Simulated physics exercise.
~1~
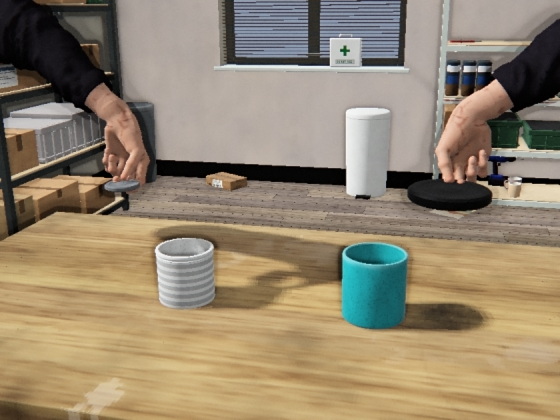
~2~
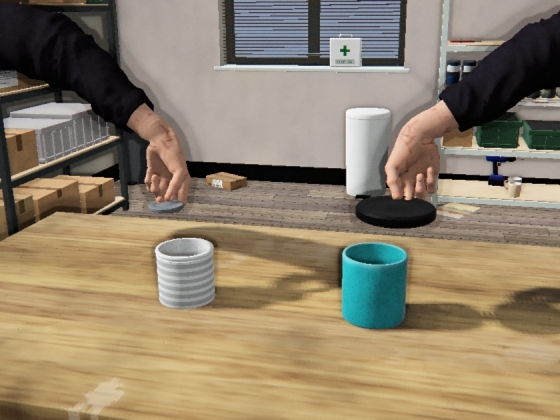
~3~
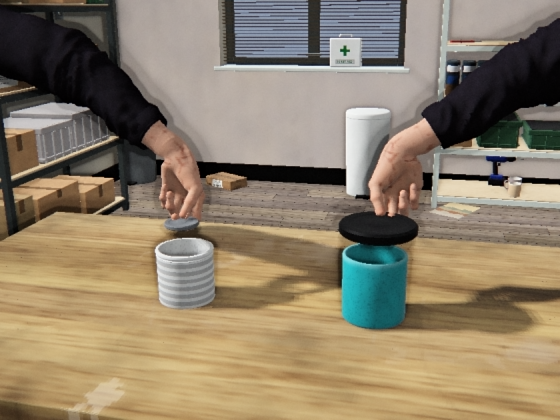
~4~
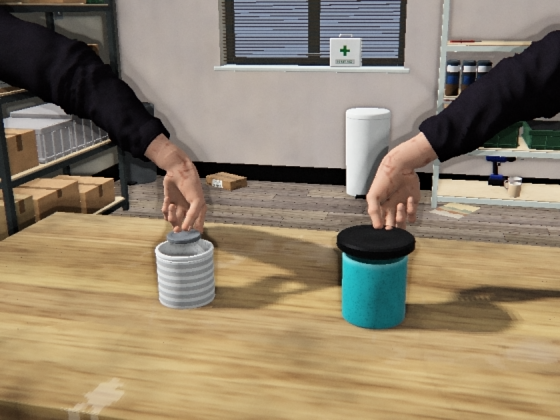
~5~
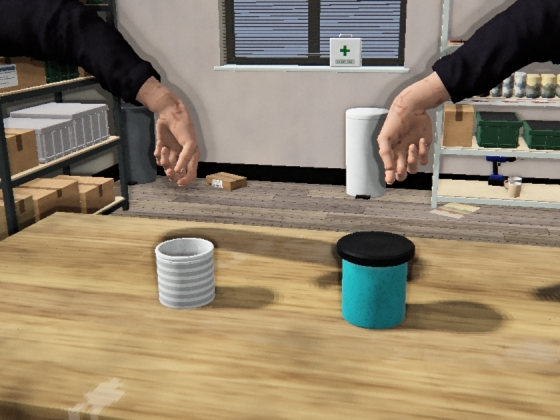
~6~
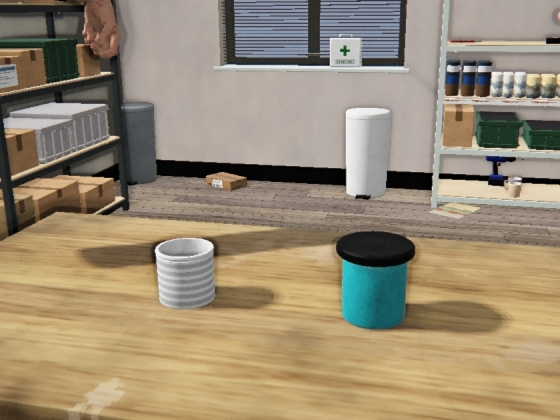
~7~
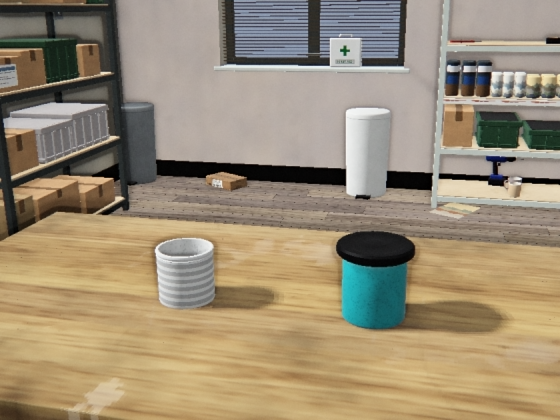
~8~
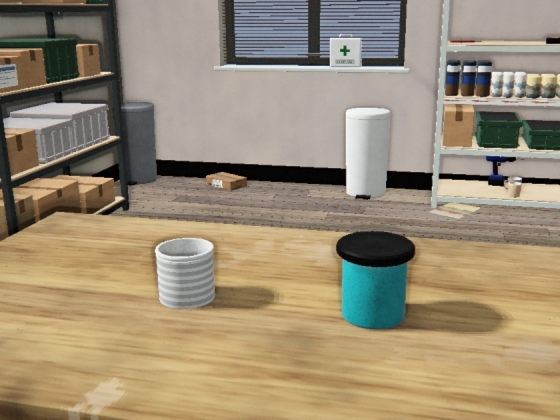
In this clip, two hands lower a small grey disc and a larger black lid over a striped grey-white cup and a teal container, then release them and withdraw. The disc drops inside the striped cup, out of sight, while the black lid rests across the teal container's rim.
